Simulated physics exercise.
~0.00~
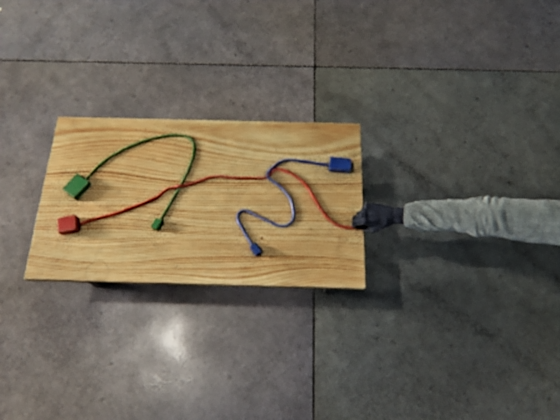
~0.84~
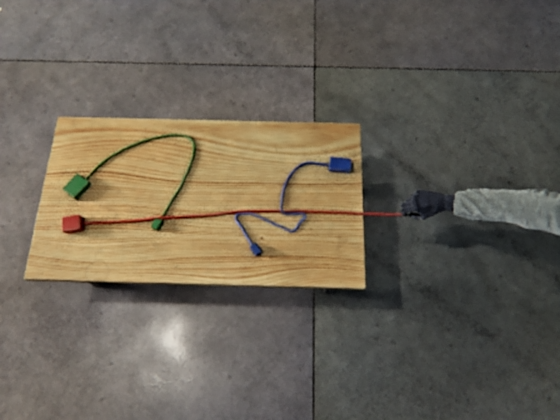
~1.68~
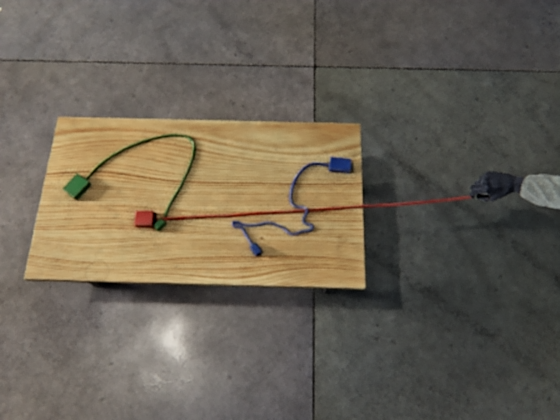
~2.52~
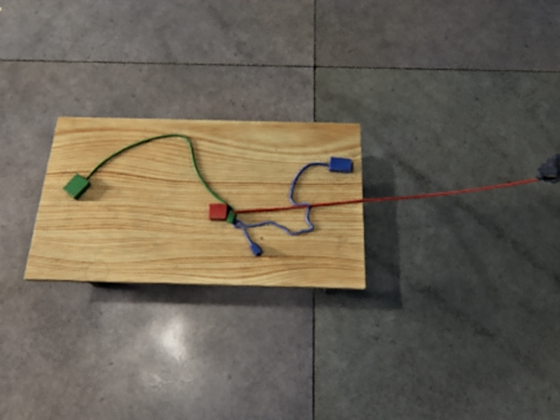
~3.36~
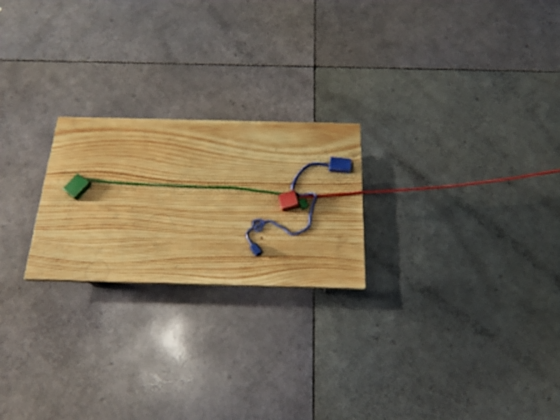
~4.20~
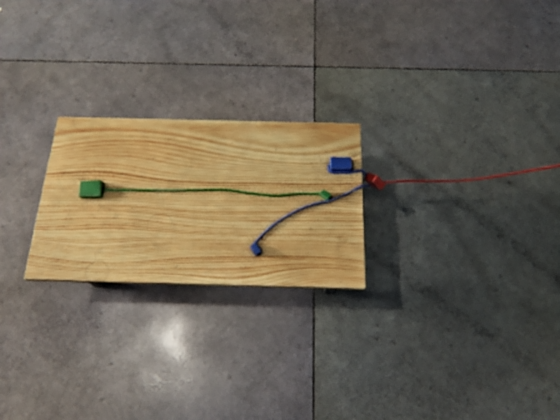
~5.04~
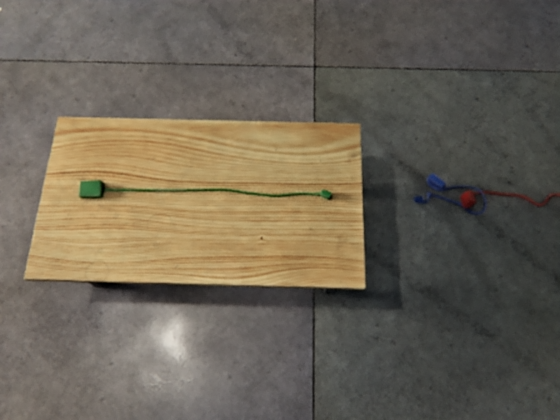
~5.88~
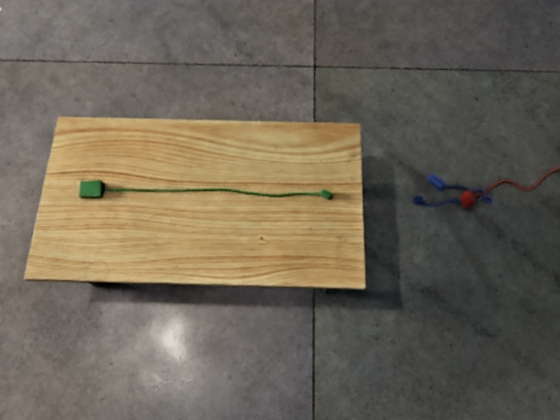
A gloved hand on a pale-sleeved arm reaches in from the right and grips the red cord at the edge of a wooden table on a grey tiled floor, seen from above. Green, red and blue cords with block-shaped chargers lie across the top, green and red blocks at left, blue at right. The hand pulls the red cord rightward and leaves view, its block sliding after it and sweeping the green cord's small plug along until that cord straightens. The red block then drags the blue cord off the right edge. Red and blue end up beyond the table, while green remains stretched across it.
